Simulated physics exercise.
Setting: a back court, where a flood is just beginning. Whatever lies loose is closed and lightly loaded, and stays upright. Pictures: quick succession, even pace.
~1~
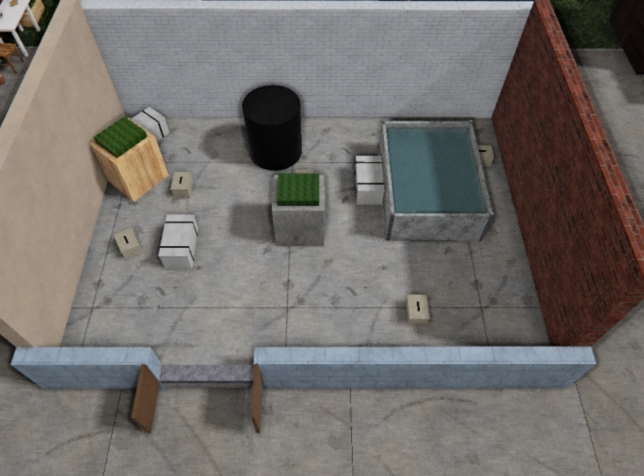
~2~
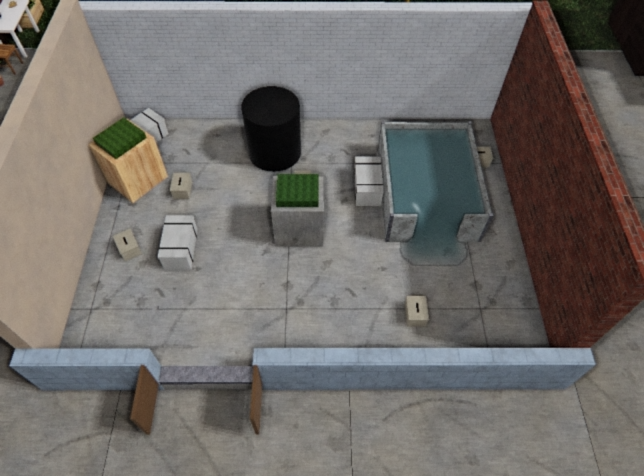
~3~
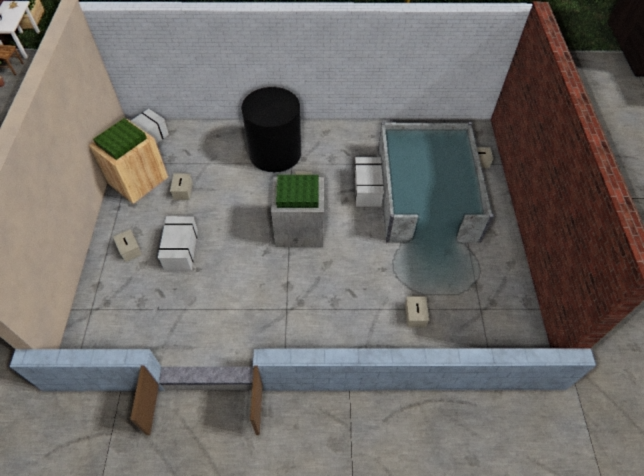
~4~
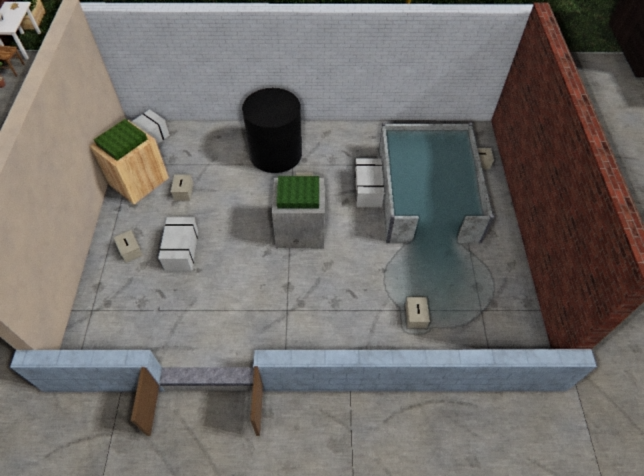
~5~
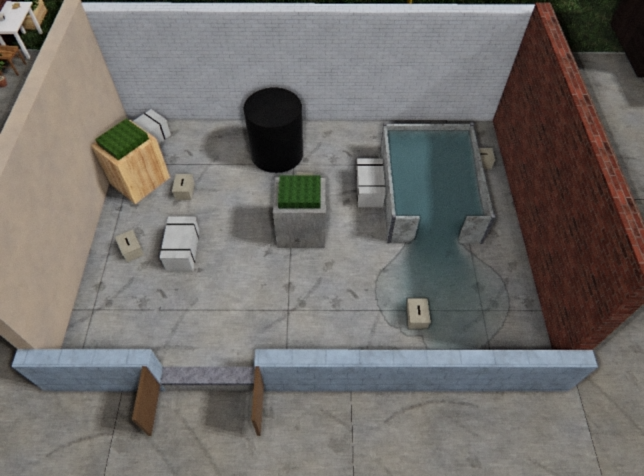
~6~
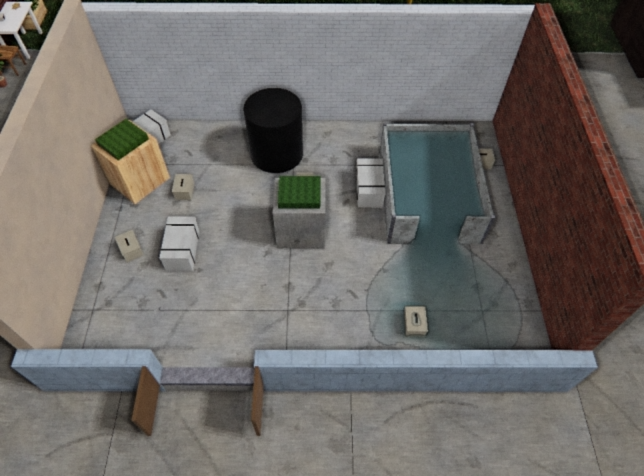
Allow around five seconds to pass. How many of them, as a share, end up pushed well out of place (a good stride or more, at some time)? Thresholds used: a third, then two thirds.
That share does not reach a third.
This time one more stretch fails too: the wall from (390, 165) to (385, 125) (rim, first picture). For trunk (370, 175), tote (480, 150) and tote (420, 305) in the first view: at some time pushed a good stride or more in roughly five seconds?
Travels that far, falls short, falls short.
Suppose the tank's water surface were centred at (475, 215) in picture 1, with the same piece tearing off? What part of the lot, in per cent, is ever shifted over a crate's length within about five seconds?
It works out at about 10 percent.
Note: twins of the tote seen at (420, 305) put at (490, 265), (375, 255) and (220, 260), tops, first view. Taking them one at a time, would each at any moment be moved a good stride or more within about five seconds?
So, in order, the copies go a long way, nowhere much, nowhere much.
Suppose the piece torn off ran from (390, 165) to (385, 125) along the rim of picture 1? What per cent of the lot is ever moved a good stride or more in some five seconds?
Estimate: Some 80 per cent.
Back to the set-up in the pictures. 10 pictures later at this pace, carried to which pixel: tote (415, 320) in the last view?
(301, 308).
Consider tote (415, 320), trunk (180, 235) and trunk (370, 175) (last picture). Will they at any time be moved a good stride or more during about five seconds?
Goes that far, short of that, short of that.
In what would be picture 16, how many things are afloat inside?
You get 0.
A moment on, 1 of 8 are well off their spots; 0 afloat.
Next, 1 of 8 are well off their spots; 0 afloat.
Later, 1 of 8 are well off their spots; 0 afloat.
In the end, 2 of 8 are well off their spots, and 2 have been at some point; 1 afloat.
